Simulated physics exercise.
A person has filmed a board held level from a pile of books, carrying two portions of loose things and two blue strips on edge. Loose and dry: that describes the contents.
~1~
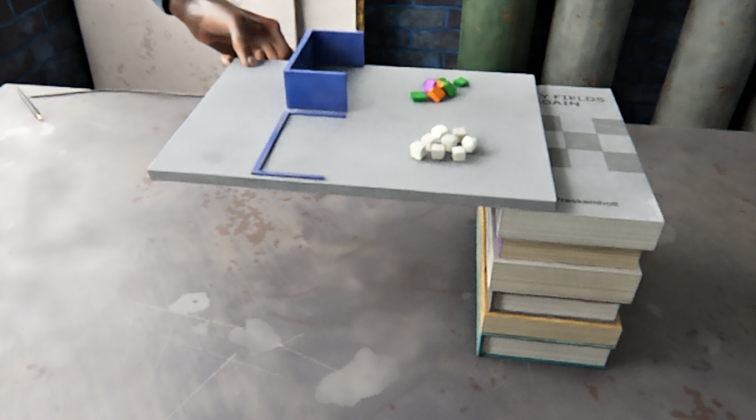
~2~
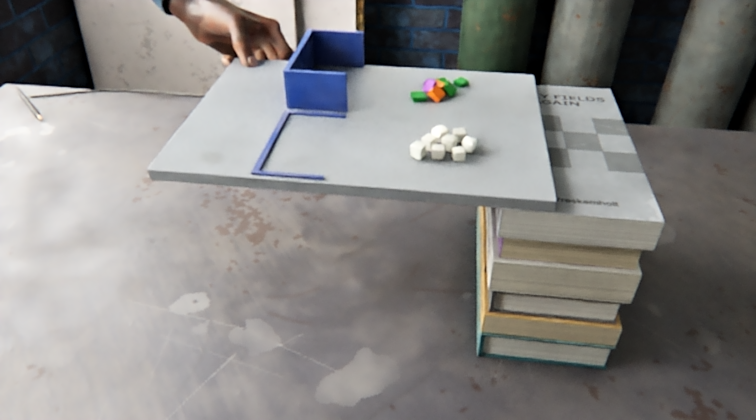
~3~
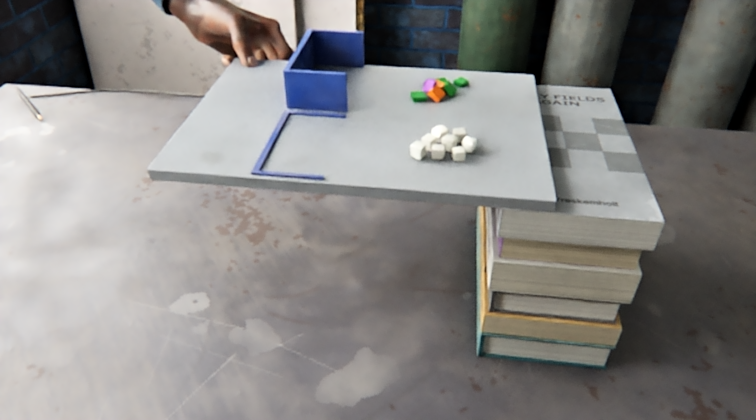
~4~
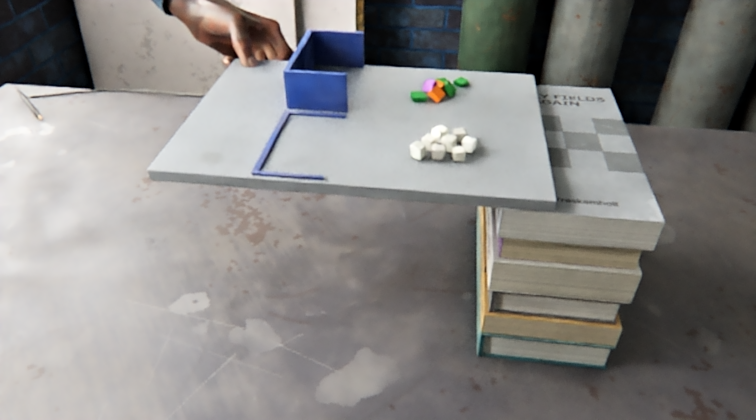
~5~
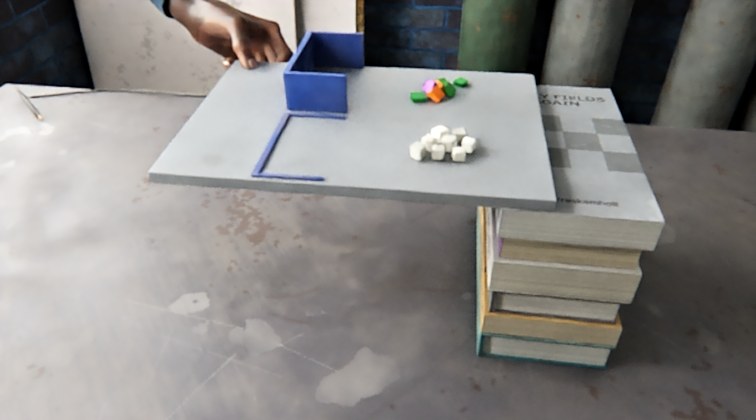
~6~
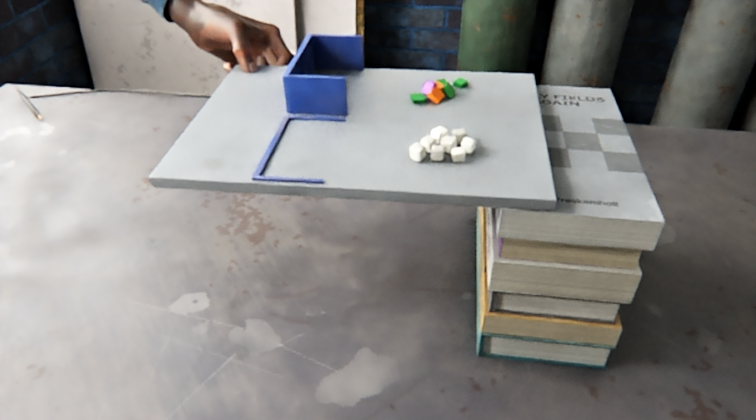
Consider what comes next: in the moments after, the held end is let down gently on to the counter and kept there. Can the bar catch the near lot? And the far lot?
My prediction: The near lot overcomes its barrier, the far lot fails to clear its barrier.
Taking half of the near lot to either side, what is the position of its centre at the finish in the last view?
I'd place the middle near (185, 253).
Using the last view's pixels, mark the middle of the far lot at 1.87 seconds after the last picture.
(347, 164) or so.
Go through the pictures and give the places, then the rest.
The first picture shows held end of the board at (163, 169), level; book pile at (562, 153), tall, over half the board's length; near lot at (449, 143), a few sugar cubes; far lot at (437, 87), a few mosaic tiles; near bar at (272, 140), much lower than a piece; far bar at (301, 67), taller than the pieces.
The second picture shows held end of the board at (163, 169), level; far lot at (437, 87).
The third picture shows held end of the board at (163, 169), level; near lot at (449, 143).
The fourth picture shows held end of the board at (163, 170), level; far lot at (437, 88).
The fifth picture shows held end of the board at (164, 172), level; near lot at (449, 144).
The sixth picture shows held end of the board at (165, 177), down by 2°; book pile at (562, 153); near lot at (449, 144), not moving; far lot at (436, 89), not moving; near bar at (272, 145); far bar at (300, 72).
Then, 1.00 s after the last picture, board sloping at 20°; near lot where it was; far lot where it was.
Then, 1.87 s after the last picture, board sloping at 36°; near lot all past its bar; far lot has reached its bar.
Then, 2.62 s after the last picture, board resting at 39°; near lot all past its bar; far lot has reached its bar.
At rest, board resting at 39°; near lot all past its bar; far lot gathered behind its bar.
